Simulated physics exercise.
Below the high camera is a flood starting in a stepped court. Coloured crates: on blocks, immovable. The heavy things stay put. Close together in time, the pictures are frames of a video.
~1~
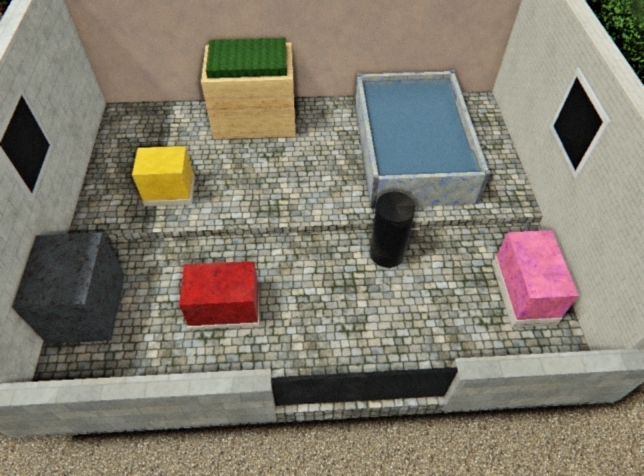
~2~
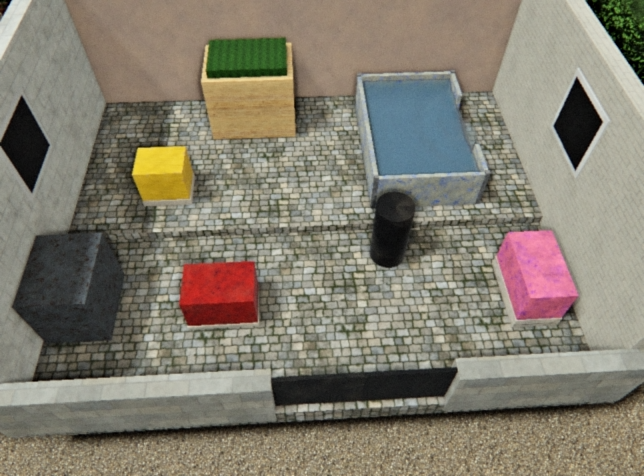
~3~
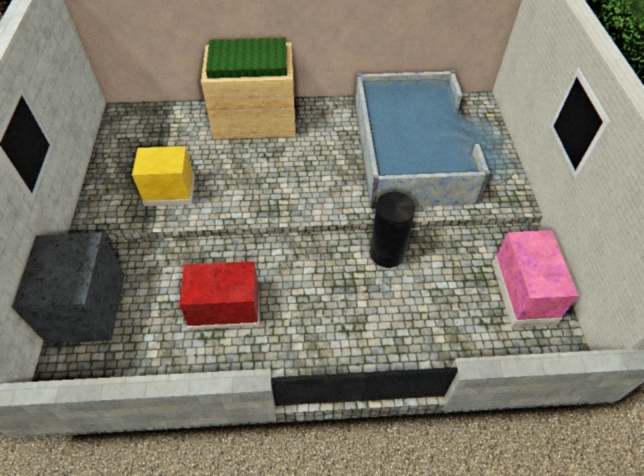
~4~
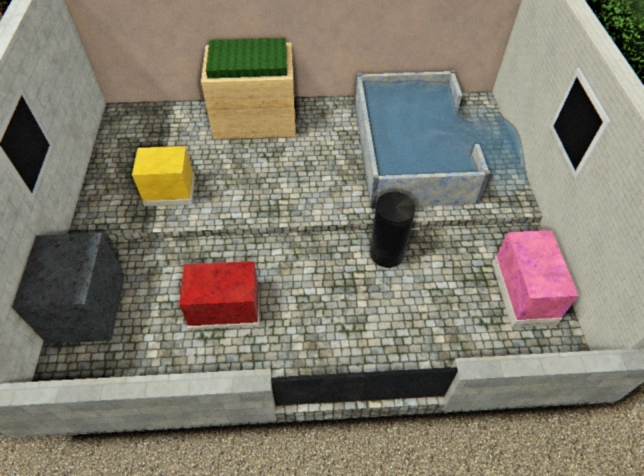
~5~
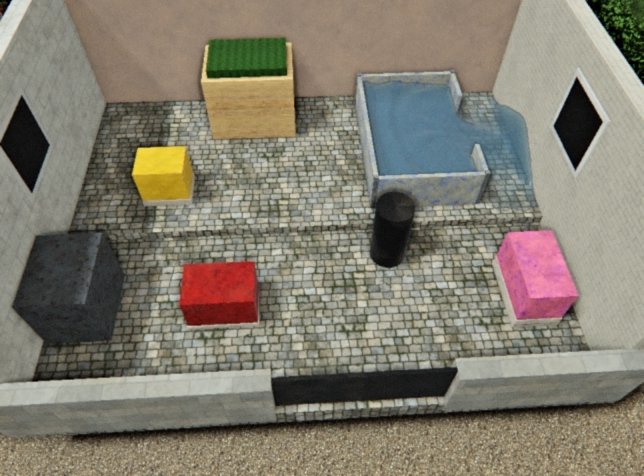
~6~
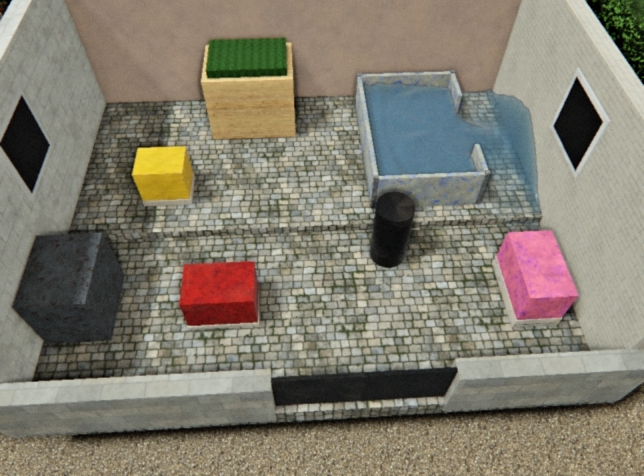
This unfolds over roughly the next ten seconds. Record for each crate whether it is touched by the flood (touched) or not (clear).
Outcome: The yellow crate comes through untouched; the red crate comes through with water on it; the pink crate comes through with water on it.
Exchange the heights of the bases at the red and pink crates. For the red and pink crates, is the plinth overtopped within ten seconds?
Summary: Red crate is left untouched, pink crate is inundated.
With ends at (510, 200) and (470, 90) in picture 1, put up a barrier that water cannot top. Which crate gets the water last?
I'd go with the one in yellow.
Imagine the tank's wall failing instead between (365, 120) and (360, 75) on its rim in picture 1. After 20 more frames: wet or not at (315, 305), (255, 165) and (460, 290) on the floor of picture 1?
Place one: Reached by the flood. Place two: Reached by the flood. Place three: Spared by the leak.
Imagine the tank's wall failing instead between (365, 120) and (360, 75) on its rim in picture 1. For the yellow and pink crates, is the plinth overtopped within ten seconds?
Taking them in turn, the yellow one is swamped, and the pink one is left untouched.
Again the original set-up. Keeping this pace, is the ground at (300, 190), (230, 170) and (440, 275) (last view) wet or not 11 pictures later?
Status by point, in sequence: Unwetted; unwetted; waterlogged.
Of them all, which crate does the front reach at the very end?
The yellow one, as I see it.
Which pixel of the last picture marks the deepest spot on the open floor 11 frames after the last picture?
Look near (484, 94).
A moment on, water covers 10 % of the floor; the yellow crate not reached, the red crate not reached, the pink crate water round its plinth.
Next, water covers 25 % of the floor; the yellow crate not reached, the red crate not reached, the pink crate water round its plinth.
Then, water covers 50 % of the floor; the yellow crate not reached, the red crate water round its plinth, the pink crate water round its plinth.
Later, water covers 70 % of the floor; the yellow crate water round its plinth, the red crate water round its plinth, the pink crate water round its plinth.
In the end, water covers 80 % of the floor; the yellow crate stayed above the water, the red crate was topped, the pink crate was topped.
